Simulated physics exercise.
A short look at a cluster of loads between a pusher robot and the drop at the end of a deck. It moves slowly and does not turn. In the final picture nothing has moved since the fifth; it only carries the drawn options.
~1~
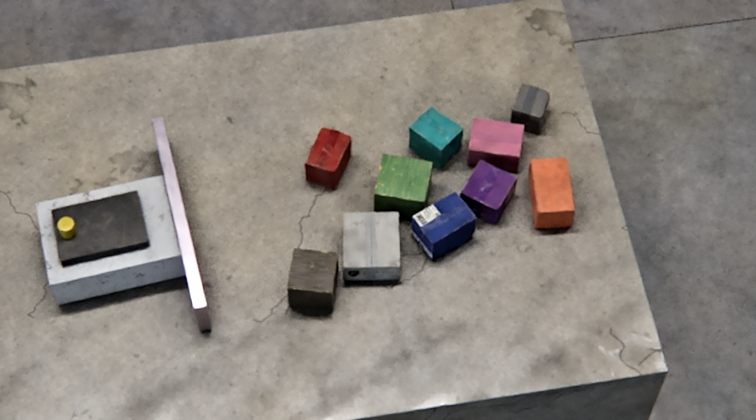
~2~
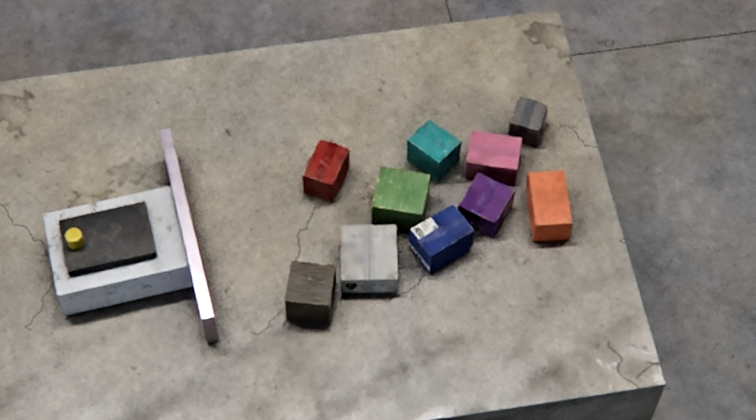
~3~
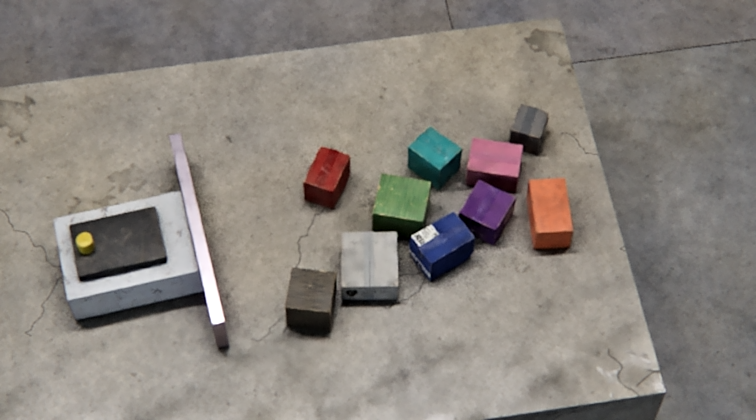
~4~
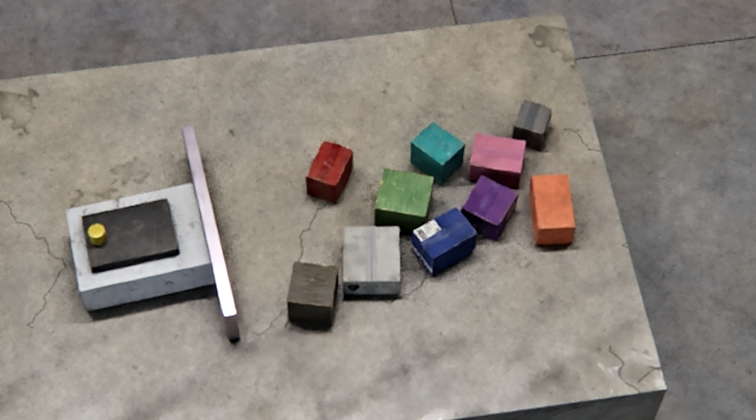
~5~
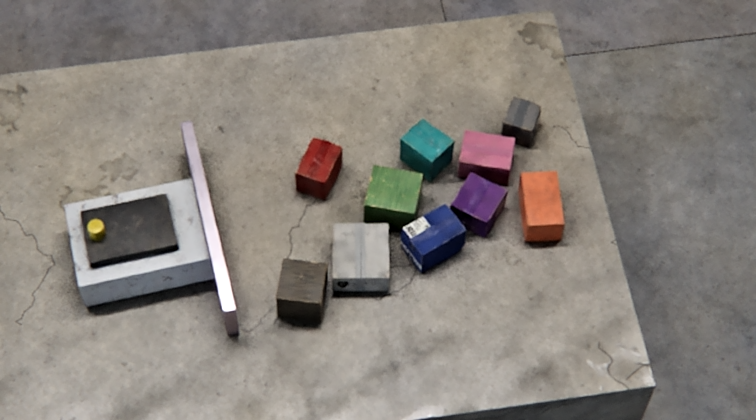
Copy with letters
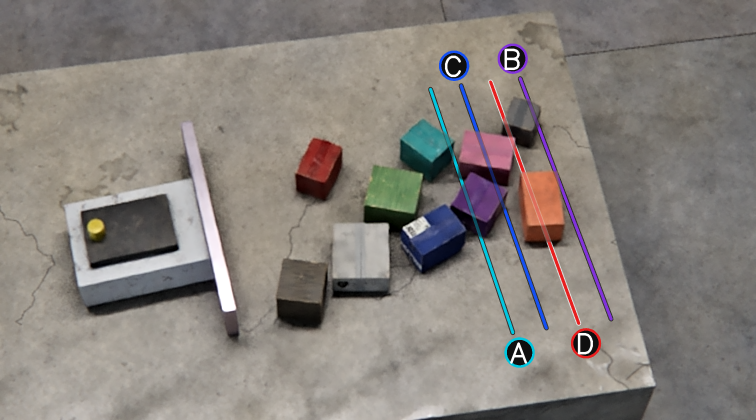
On a cracked concrete deck, a pusher robot with a wide upright plate creeps right toward a cluster of colourful, unmoving boxes.
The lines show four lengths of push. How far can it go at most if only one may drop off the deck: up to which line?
Line A.
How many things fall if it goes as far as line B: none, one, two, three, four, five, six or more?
By then, six or more.
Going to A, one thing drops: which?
The orange crate goes over.
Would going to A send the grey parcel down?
By then, no.
On the marked copy, A at (470, 205); B at (563, 193); C at (502, 201); D at (533, 197).
Following A. Soon after the start, robot (233, 215); black crate (350, 280); blue parcel (446, 238).
Later, robot (328, 203); orange crate (569, 197); blue parcel (541, 233).
In the end, robot (399, 194); orange crate over the edge; blue parcel (606, 211); one fallen.
As for the rest, B drops seven; C drops two; D drops five.
